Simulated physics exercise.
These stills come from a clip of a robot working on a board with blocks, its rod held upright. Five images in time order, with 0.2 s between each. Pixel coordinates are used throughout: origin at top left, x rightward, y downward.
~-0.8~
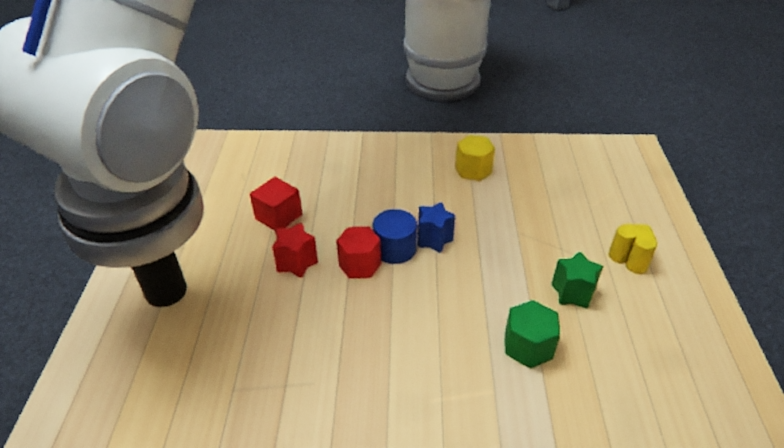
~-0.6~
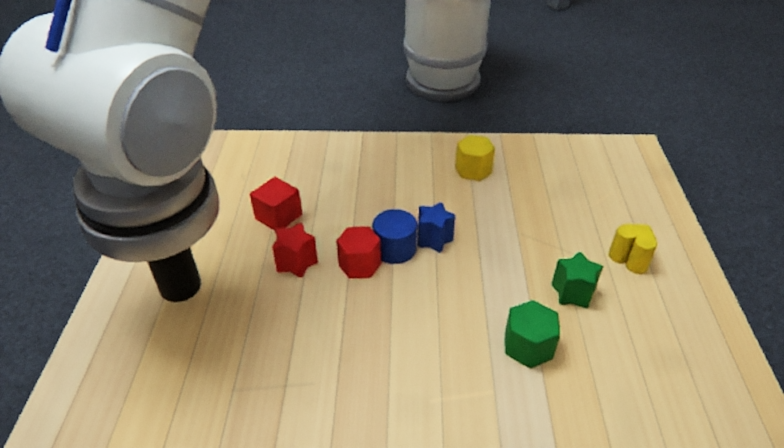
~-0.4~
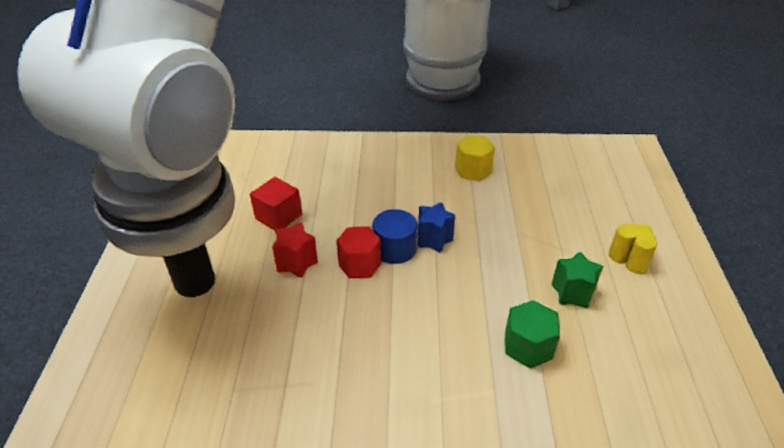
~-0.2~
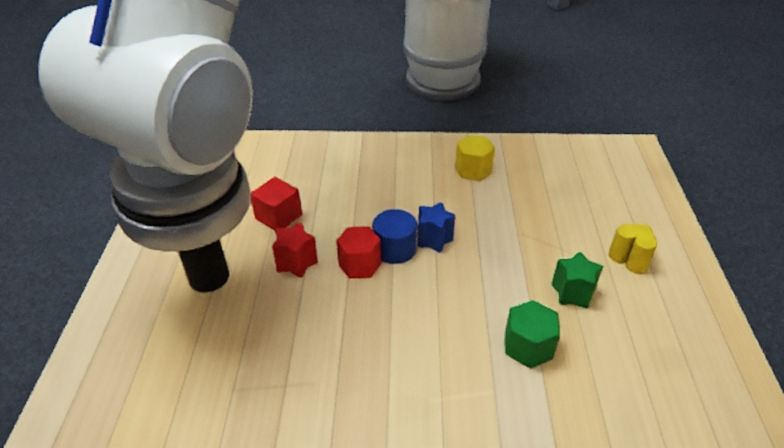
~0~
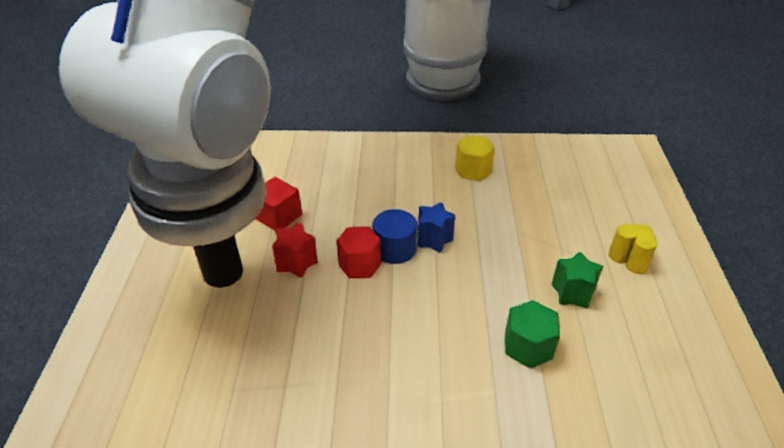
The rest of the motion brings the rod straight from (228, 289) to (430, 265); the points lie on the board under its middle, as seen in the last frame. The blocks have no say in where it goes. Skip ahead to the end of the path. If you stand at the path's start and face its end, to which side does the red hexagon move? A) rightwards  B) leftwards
(B)
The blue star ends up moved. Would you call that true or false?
This is true.
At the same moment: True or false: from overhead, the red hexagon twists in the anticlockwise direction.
True
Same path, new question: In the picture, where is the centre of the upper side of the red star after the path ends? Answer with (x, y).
If I read the scene right, the answer is (311, 228).
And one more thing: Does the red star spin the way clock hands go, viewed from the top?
My answer is no.
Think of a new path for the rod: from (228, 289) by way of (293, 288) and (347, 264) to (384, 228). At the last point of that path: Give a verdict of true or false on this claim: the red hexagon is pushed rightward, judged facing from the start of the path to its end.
That claim is false.
The first path, step by step. One third of the way, rod (295, 265); red star (303, 230).
Two thirds of the way, rod (364, 257); red star (311, 228), turned 40° anticlockwise; red hexagon (397, 231), turned 15° anticlockwise; blue circle (426, 211); blue star (461, 206), turned 15° anticlockwise.
At the end, rod (431, 249); red star (311, 228), turned 40° anticlockwise; red hexagon (453, 216), turned 50° anticlockwise; blue circle (458, 190); blue star (494, 192).
